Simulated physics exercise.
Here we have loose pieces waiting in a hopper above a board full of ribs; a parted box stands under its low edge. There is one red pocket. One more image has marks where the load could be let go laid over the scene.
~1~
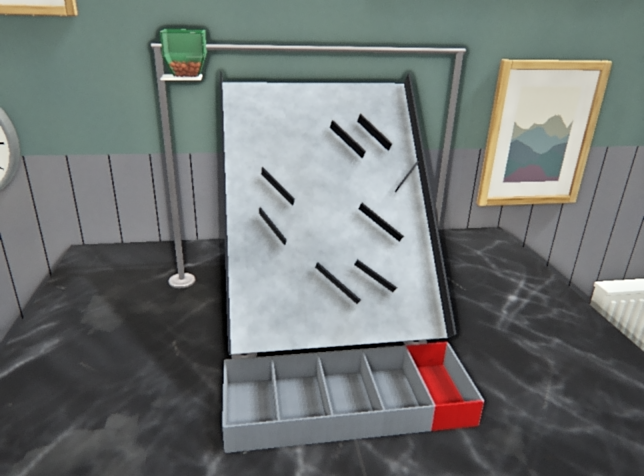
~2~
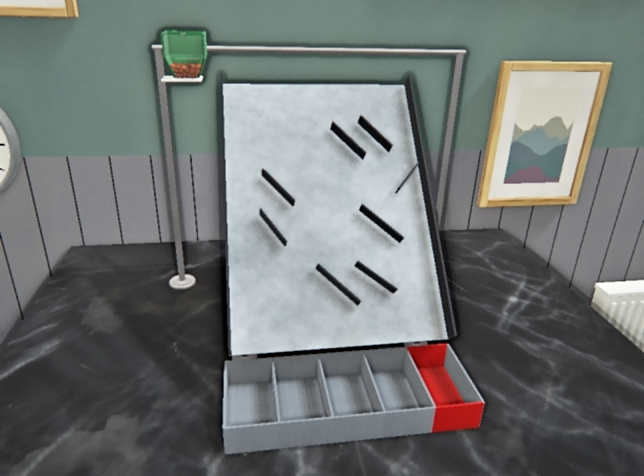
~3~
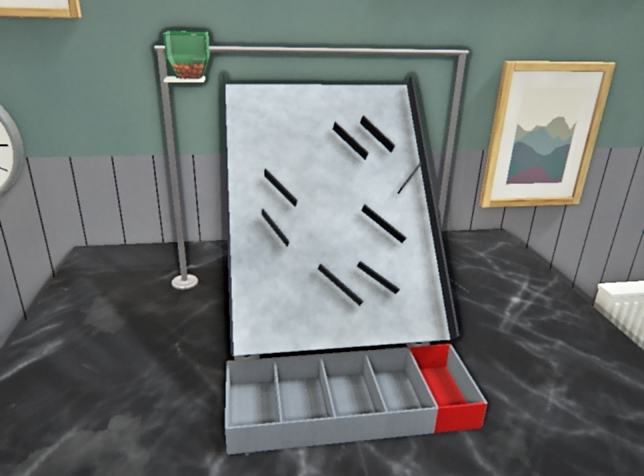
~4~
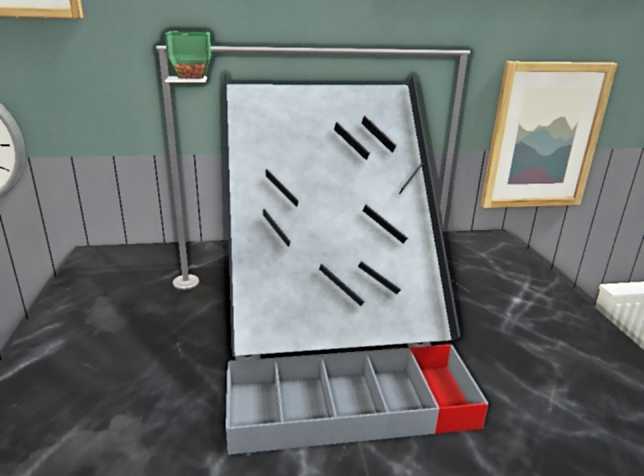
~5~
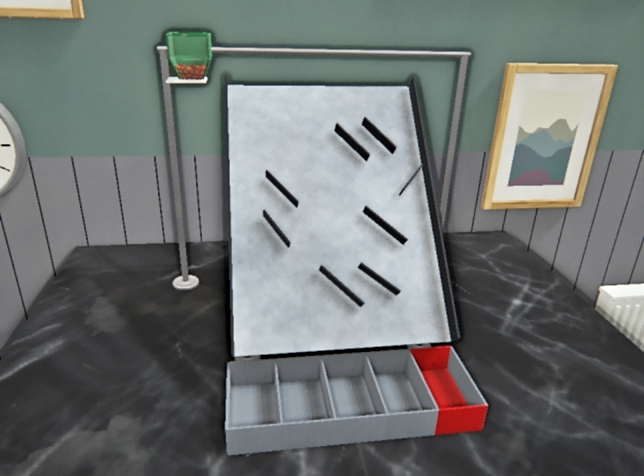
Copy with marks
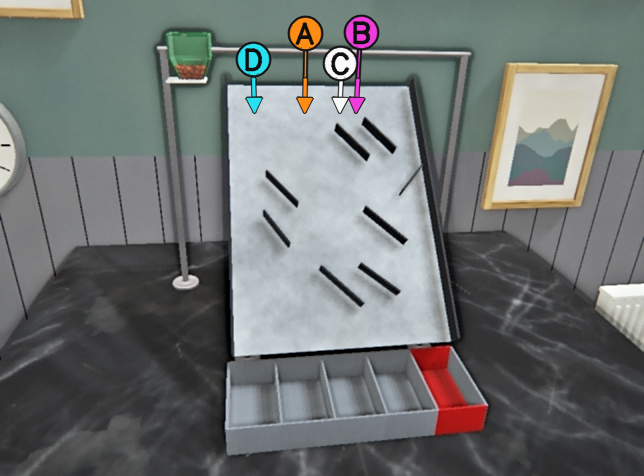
On a dark marbled surface against a green and grey wall, a tilted pale board with dark angled ribs stands above a parted grey box whose far-right pocket is red. The green hopper of brownish pellets stays still at upper left, and nothing moves except a very slight shift of the view.
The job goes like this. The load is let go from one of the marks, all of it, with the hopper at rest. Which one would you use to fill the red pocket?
Use mark B.
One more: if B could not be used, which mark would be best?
That is mark C.
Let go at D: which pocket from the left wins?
The first.
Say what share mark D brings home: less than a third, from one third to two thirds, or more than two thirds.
Mark D gives less than a third.
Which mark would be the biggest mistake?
Mark D.
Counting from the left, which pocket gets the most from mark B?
The fifth from the left.
On the marked copy, mark A meets the board at (304, 107); mark B meets the board at (356, 107); mark C meets the board at (339, 107); mark D meets the board at (254, 107).
If A is chosen, about a quarter in the red pocket, about two thirds in other pockets, a small part outside the box.
If B is chosen, nearly all in the red pocket.
If C is chosen, most in the red pocket, a small part in other pockets, a small part outside the box.
If D is chosen, a small part in the red pocket, most in other pockets, a small part outside the box.
